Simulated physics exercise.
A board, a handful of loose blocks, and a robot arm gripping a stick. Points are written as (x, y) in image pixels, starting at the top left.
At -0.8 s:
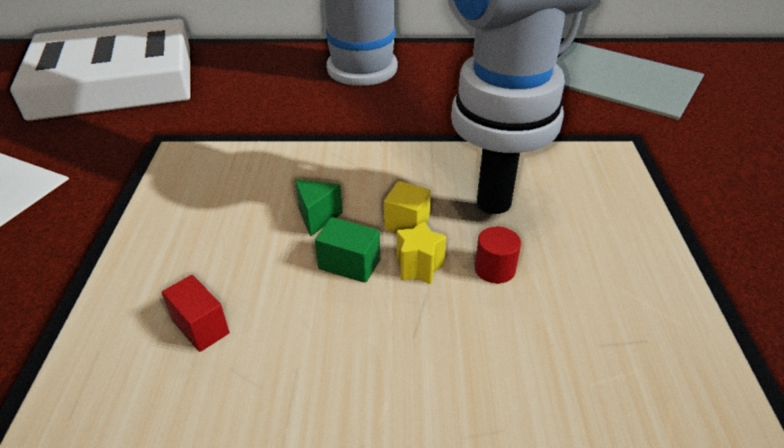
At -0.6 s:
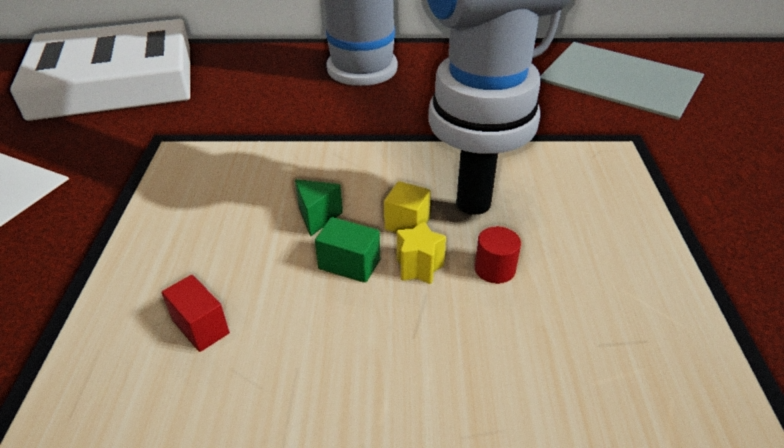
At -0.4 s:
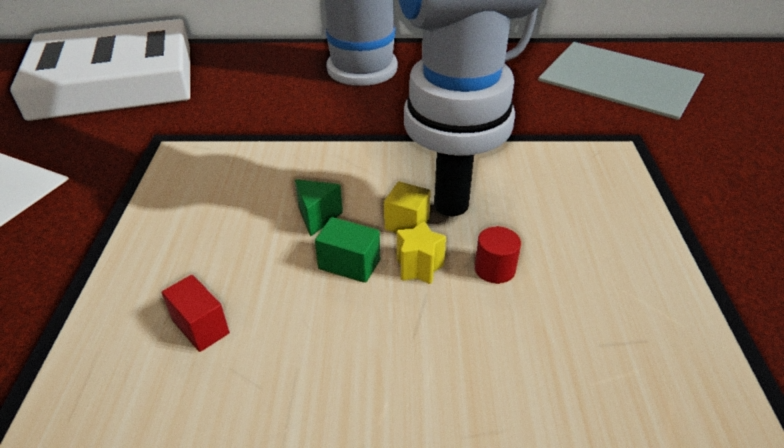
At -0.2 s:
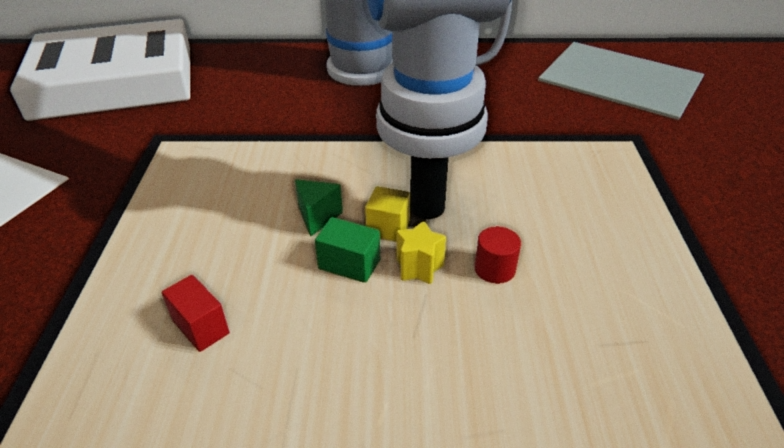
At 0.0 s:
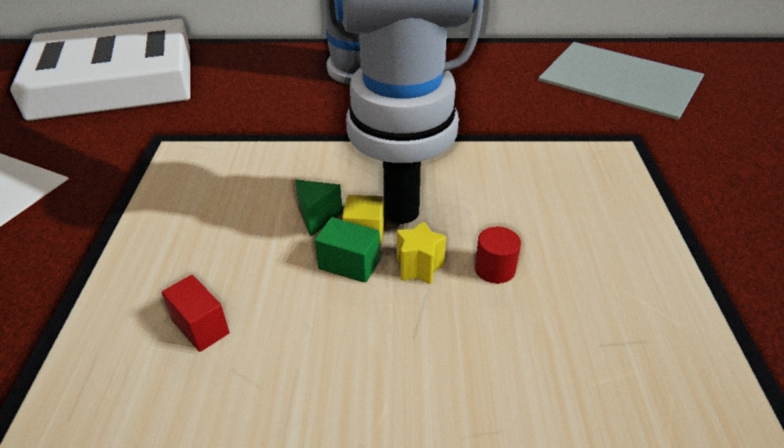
In the video, a robot arm holding a black stick moves left across a wooden board, then pushes a yellow block left, up to the green blocks, while the yellow star, red cylinder and other red block stay still.
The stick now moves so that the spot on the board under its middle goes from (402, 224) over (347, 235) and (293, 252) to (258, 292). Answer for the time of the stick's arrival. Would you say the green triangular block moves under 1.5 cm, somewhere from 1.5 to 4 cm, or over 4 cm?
Once the path is done, the green triangular block lies within 1.5 cm of its present place.
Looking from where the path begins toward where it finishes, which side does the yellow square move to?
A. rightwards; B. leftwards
The one that fits is A, rightwards.
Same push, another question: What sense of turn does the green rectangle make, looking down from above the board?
Viewed from overhead, the green rectangle winds up turned anticlockwise.
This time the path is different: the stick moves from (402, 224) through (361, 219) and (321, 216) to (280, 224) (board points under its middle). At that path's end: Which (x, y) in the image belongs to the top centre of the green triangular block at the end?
Just about (241, 199).
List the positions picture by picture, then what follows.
The first picture shows tip of the stick at (494, 203), middles of tops, green triangular block at (314, 190), green rectangle at (347, 234), yellow square at (408, 195), yellow star at (420, 238).
The second picture shows stick at (474, 204), nothing pushed.
The third picture shows stick at (451, 206), nothing pushed.
The fourth picture shows stick at (427, 208), yellow square at (388, 199).
The fifth picture shows stick at (402, 213), green triangular block at (314, 190), green rectangle at (347, 234), yellow square at (363, 206), yellow star at (420, 238).
What follows on the original path. One third of the way, stick at (346, 223); green triangular block at (311, 190), turned 15° clockwise; green rectangle at (340, 240), turned 30° anticlockwise; yellow square at (309, 218), turned 25° anticlockwise.
Two thirds of the way, stick at (291, 241); green triangular block at (310, 190), turned 20° clockwise; green rectangle at (340, 240), turned 30° anticlockwise; yellow square at (252, 239), turned 40° anticlockwise.
At the end, stick at (256, 280); green triangular block at (310, 190), turned 20° clockwise; green rectangle at (340, 240), turned 30° anticlockwise; yellow square at (210, 262); yellow star unmoved.
